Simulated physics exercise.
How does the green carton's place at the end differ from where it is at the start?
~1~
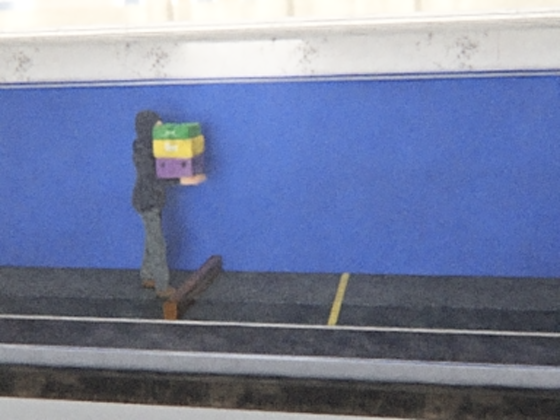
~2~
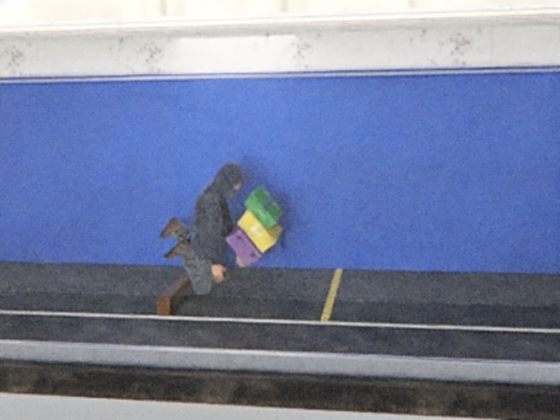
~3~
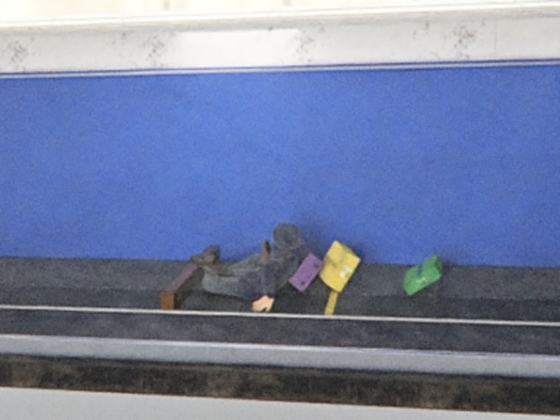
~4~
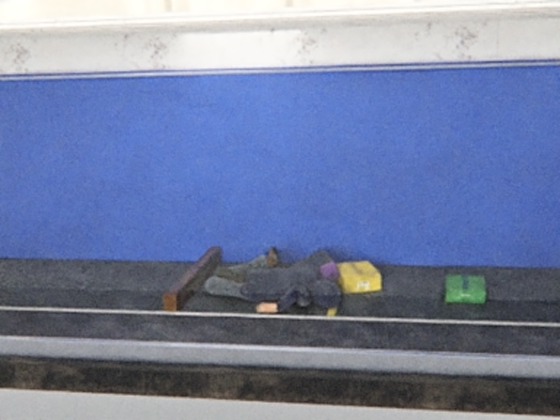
At the start the green carton sits on top of the stack in the standing figure's arms, to the left of the yellow line. At the end it lies on the floor well to the right, past the line and farther along than the other boxes.
